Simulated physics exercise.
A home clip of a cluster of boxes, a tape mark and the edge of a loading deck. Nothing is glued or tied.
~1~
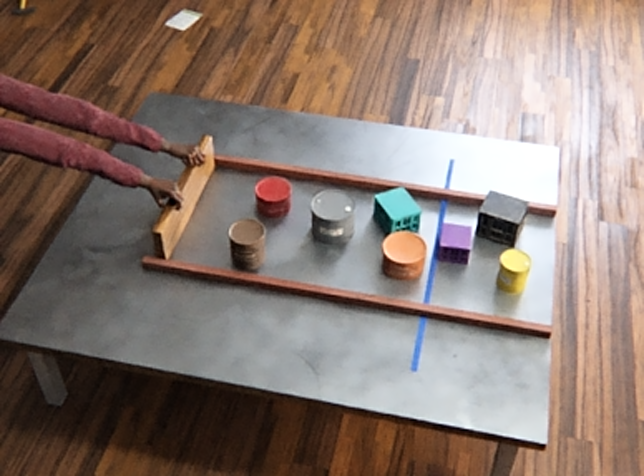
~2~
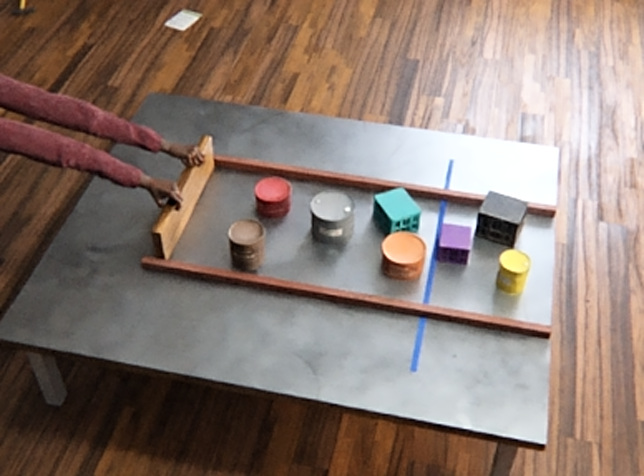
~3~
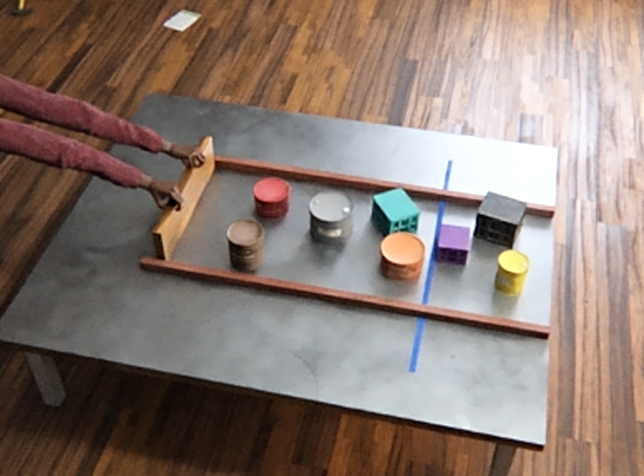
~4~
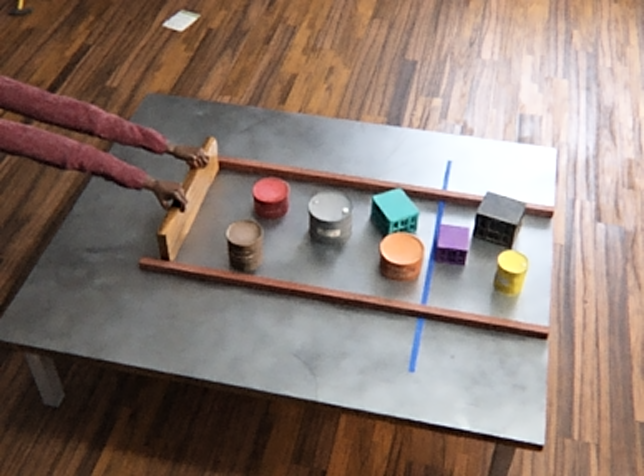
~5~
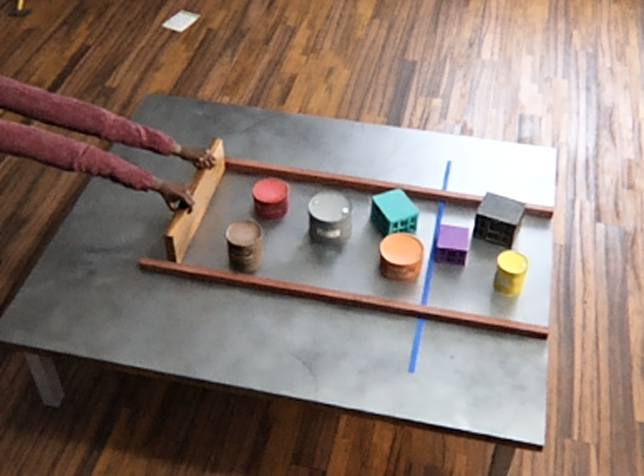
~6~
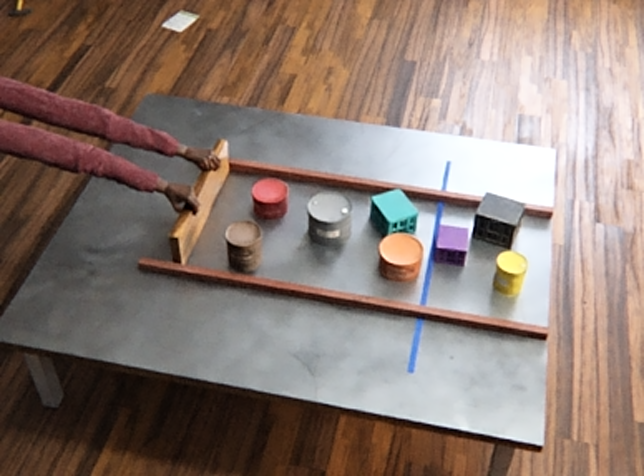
On a grey tabletop above a wooden floor, two sleeved arms hold a plank upright between two rails, left of brown, red, grey and orange cans, a turquoise crate, blue tape, and purple, black and yellow containers. The hands then slide the plank slightly right, while the containers stay still.
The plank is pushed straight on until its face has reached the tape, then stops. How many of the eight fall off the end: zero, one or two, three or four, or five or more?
Here the number that fall off is zero.
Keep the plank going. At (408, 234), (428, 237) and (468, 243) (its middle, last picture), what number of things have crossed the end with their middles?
Place by place, 0, 0 and 2.
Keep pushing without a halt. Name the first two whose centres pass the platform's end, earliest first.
Earliest first: The black crate, then the yellow canister.
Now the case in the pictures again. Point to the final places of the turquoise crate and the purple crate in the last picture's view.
About (491, 224), and the other about (491, 252).
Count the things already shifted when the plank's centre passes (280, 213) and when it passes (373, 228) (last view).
The counts are 3 and 5.
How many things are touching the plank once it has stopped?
That makes 3.
Soon after, none off yet; yellow canister at rest near (510, 274); black crate at rest near (499, 220); purple crate at rest near (452, 245).
Then, none off yet; yellow canister at rest near (510, 274); black crate at rest near (499, 220); purple crate moving near (453, 246).
At rest, the number that fall off is zero.
